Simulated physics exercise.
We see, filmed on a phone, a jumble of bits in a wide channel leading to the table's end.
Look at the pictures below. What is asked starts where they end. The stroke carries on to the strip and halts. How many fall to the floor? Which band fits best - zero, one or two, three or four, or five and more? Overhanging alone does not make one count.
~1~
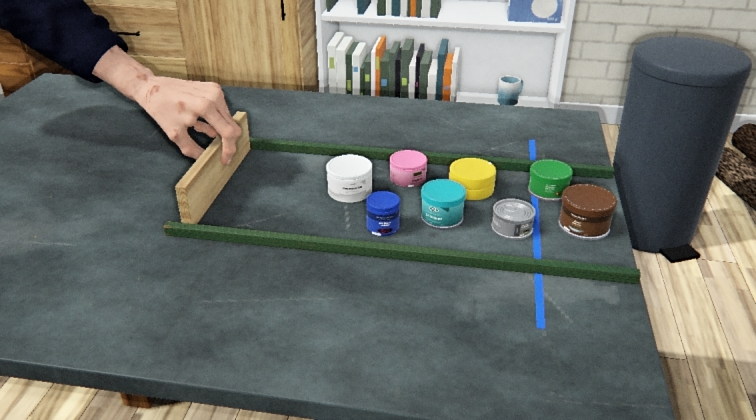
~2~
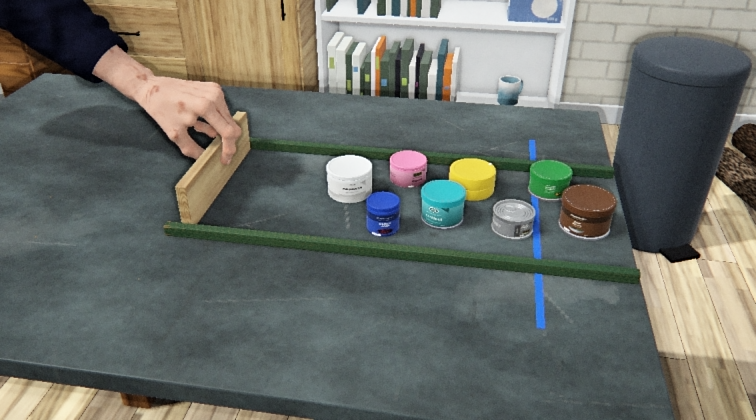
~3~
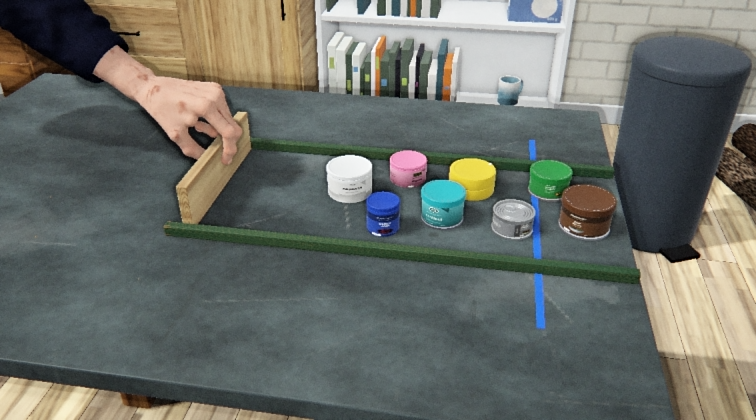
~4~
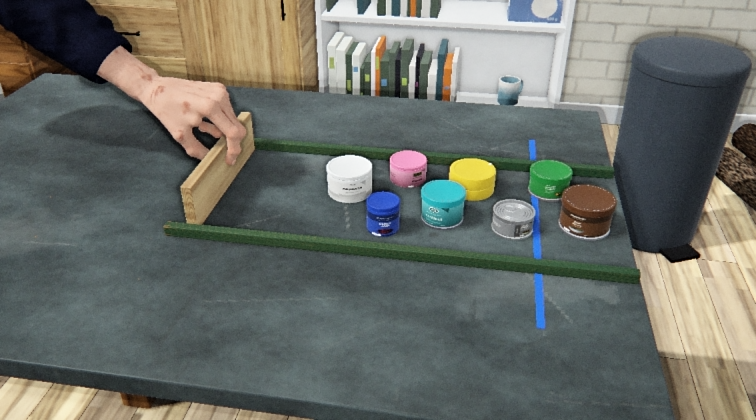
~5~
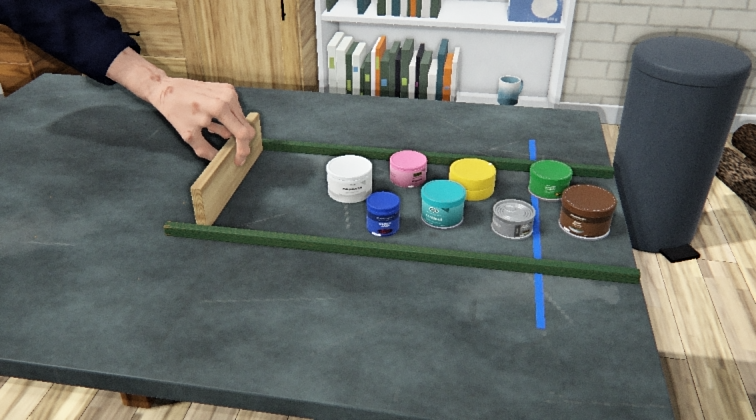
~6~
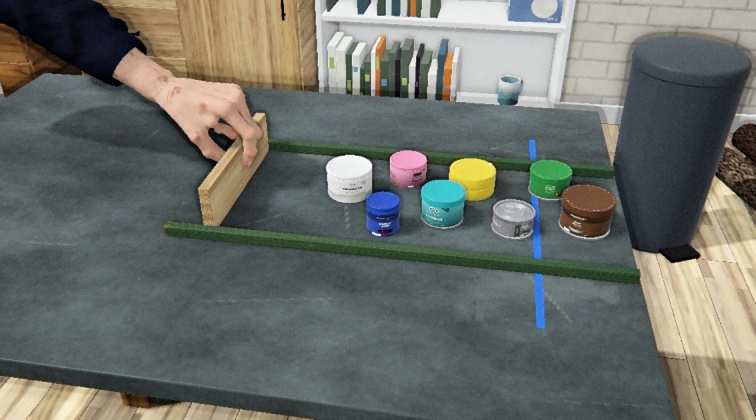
A lone one or pair goes over.
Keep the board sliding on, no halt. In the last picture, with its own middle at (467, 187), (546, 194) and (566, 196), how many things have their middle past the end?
The numbers past the end are 0, 3 and 4.
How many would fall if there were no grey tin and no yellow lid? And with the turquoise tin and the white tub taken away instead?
The number fallen is 0, and in the other try 0.
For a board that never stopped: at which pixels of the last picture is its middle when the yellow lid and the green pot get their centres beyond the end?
Around (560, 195) first and around (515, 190) second.
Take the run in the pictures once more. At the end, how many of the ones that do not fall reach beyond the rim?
1, I think.
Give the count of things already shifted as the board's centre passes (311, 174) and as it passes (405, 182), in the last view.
It comes to 0 for the first spot, 4 for the other.
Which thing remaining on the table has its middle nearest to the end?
Result: Grey tin.
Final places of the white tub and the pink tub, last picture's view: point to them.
The white tub finishes at (560, 196); the pink tub finishes at (554, 178).
Early on, none off yet; brown pot at rest near (587, 212); green pot at rest near (550, 180); grey tin at rest near (513, 220).
Finally, the number that fall off is one or two; lost, green pot and brown pot.
